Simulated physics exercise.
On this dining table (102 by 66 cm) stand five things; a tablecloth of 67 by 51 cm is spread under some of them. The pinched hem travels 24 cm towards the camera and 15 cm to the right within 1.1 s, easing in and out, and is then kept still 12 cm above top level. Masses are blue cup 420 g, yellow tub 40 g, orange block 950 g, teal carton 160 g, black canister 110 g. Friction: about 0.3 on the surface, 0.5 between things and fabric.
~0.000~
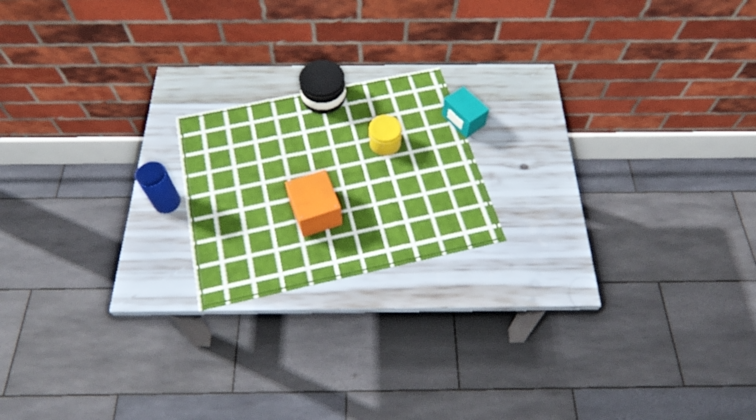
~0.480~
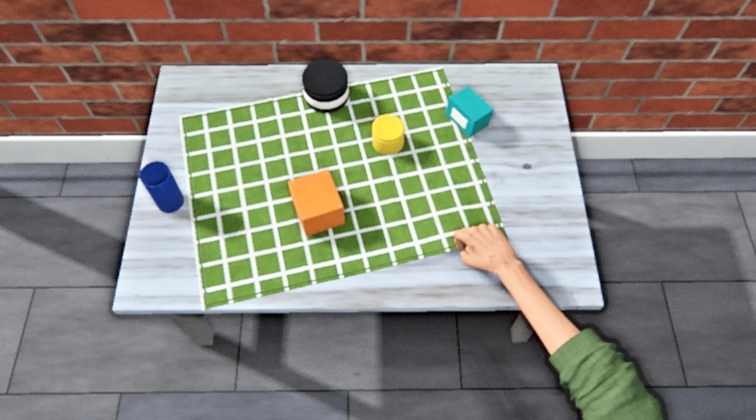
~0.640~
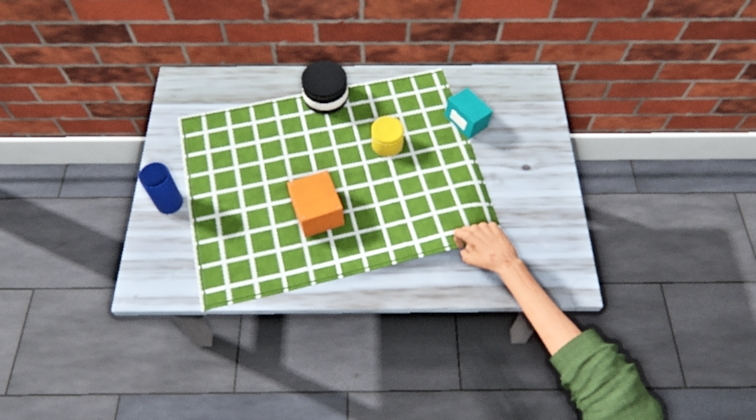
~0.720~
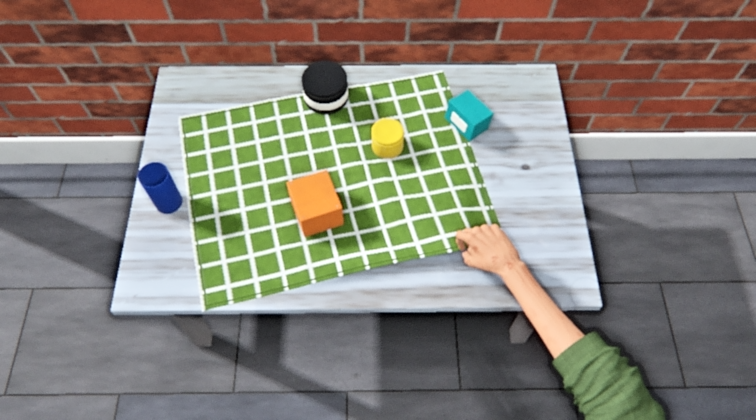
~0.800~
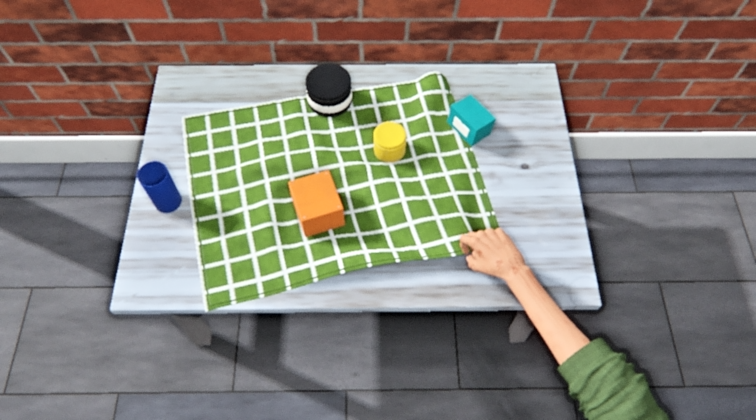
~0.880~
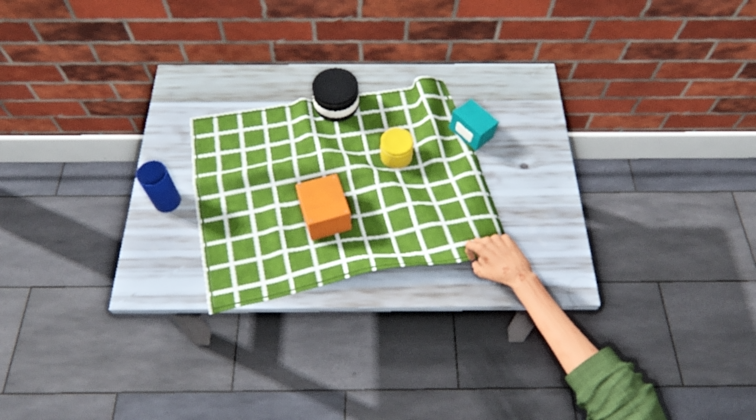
Hand in green sleeve pinching a green checked tablecloth's near-right corner, tugging it slightly, the cloth wrinkling and objects on it shifting.
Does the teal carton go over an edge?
The teal carton remains up there.
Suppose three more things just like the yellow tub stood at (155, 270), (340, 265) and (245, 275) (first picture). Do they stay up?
In turn: Remains, drops off, drops off.
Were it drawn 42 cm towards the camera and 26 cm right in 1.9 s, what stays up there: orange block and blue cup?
In that case: Orange block falls off, blue cup remains.
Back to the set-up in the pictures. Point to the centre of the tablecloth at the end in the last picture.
Around (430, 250).
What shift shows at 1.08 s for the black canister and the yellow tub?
Black canister 15 cm, yellow tub 15 cm.
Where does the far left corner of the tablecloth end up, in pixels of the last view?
Near (271, 170).
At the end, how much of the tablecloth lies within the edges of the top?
About 70 per cent.
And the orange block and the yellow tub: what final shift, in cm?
Orange block 30 cm, yellow tub 30 cm.
After 1.1 s, 95 % of the tablecloth is still over the top; teal carton 10 cm off its start, yellow tub 13 cm off its start, black canister 13 cm off its start.
After 1.3 s, 85 % of the tablecloth is still over the top; teal carton 19 cm off its start, black canister 23 cm off its start, yellow tub 23 cm off its start.
After 1.5 s, 75 % of the tablecloth is still over the top; teal carton 25 cm off its start at (535, 177), black canister 30 cm off its start at (420, 141), yellow tub 29 cm off its start at (478, 209).
After 1.7 s, 70 % of the tablecloth is still over the top; teal carton 27 cm off its start, black canister 33 cm off its start, yellow tub 32 cm off its start.
After 3.3 s, 70 % of the tablecloth is still over the top; teal carton 27 cm off its start at (544, 184), black canister 33 cm off its start at (430, 150), yellow tub 32 cm off its start at (488, 219), orange block 29 cm off its start at (413, 279).
